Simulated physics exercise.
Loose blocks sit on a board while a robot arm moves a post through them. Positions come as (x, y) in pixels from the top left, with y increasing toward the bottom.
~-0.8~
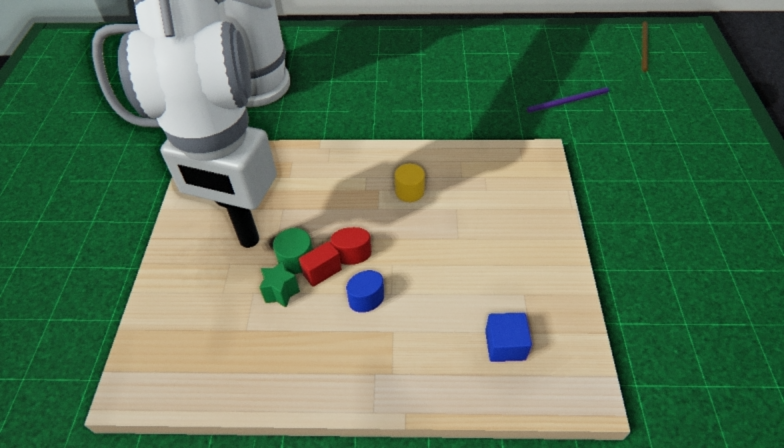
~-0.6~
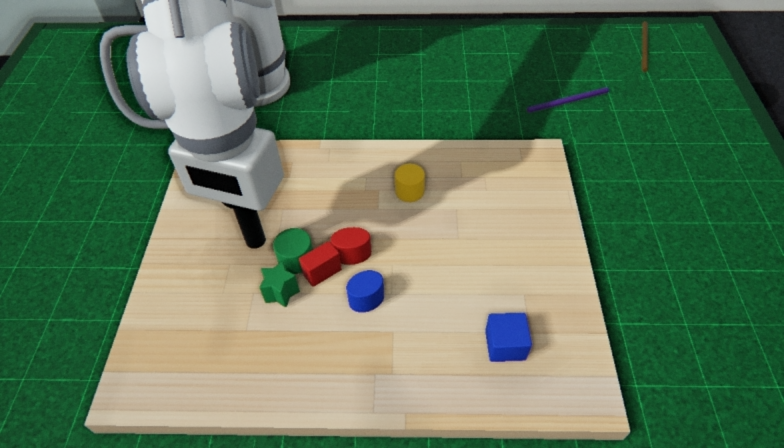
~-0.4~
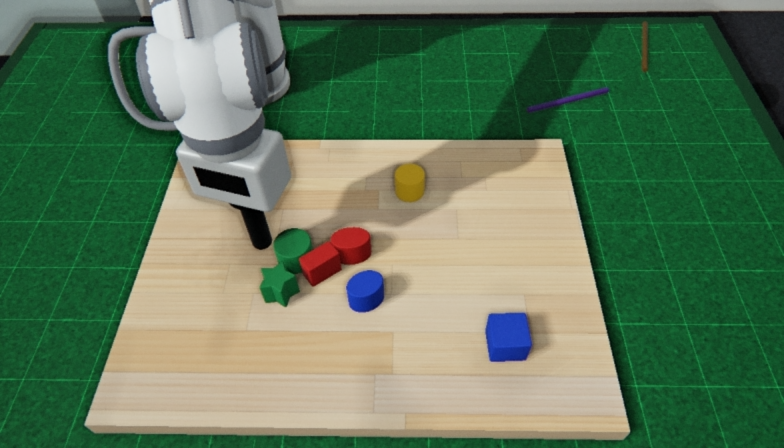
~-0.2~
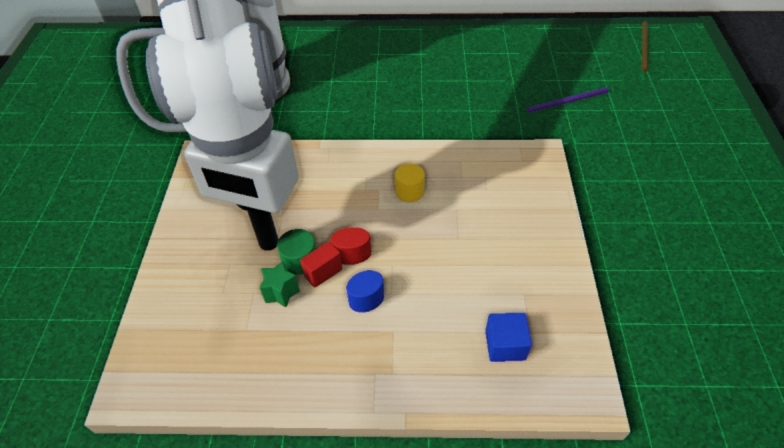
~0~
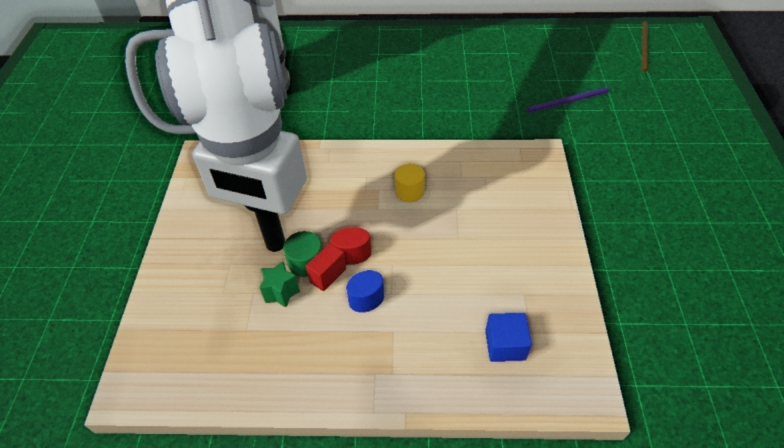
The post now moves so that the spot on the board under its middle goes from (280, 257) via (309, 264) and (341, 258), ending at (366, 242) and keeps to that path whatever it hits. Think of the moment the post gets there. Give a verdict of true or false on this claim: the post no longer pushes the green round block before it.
The statement is true.
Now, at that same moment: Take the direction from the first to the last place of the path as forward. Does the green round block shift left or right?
The shift is to the right of that direction.
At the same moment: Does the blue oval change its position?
I expect so.
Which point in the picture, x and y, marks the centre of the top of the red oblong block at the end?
(369, 281)
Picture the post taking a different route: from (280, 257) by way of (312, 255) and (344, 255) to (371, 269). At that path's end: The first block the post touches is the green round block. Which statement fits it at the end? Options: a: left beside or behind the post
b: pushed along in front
Answer: B.
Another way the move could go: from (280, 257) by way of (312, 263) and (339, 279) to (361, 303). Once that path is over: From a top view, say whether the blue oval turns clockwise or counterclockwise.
Answer: Clockwise.
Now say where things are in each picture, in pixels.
Lower end of the post at (250, 240), tops of blocks, green round block at (292, 242), red oblong block at (319, 255), red oval at (350, 237), blue oval at (365, 283), in the first picture.
Post at (256, 241), blocks as before, in the second picture.
Post at (262, 242), blocks as before, in the third picture.
Post at (269, 243), green round block at (296, 243), in the fourth picture.
Post at (276, 244), green round block at (302, 245), red oblong block at (325, 258), red oval at (350, 237), blue oval at (365, 283), in the fifth picture.
What follows on the original path. One third of the way, post at (306, 251); green round block at (333, 254); red oblong block at (353, 271), turned 10° clockwise; red oval at (366, 235), turned 25° anticlockwise; blue oval at (370, 287).
Two thirds of the way, post at (339, 245); green round block at (360, 257); red oblong block at (369, 280), turned 25° clockwise; red oval at (384, 234), turned 90° anticlockwise; blue oval at (383, 299).
At the end, post at (365, 229); green round block at (365, 254); red oblong block at (369, 281), turned 25° clockwise; red oval at (388, 234), turned 105° anticlockwise; blue oval at (383, 299).
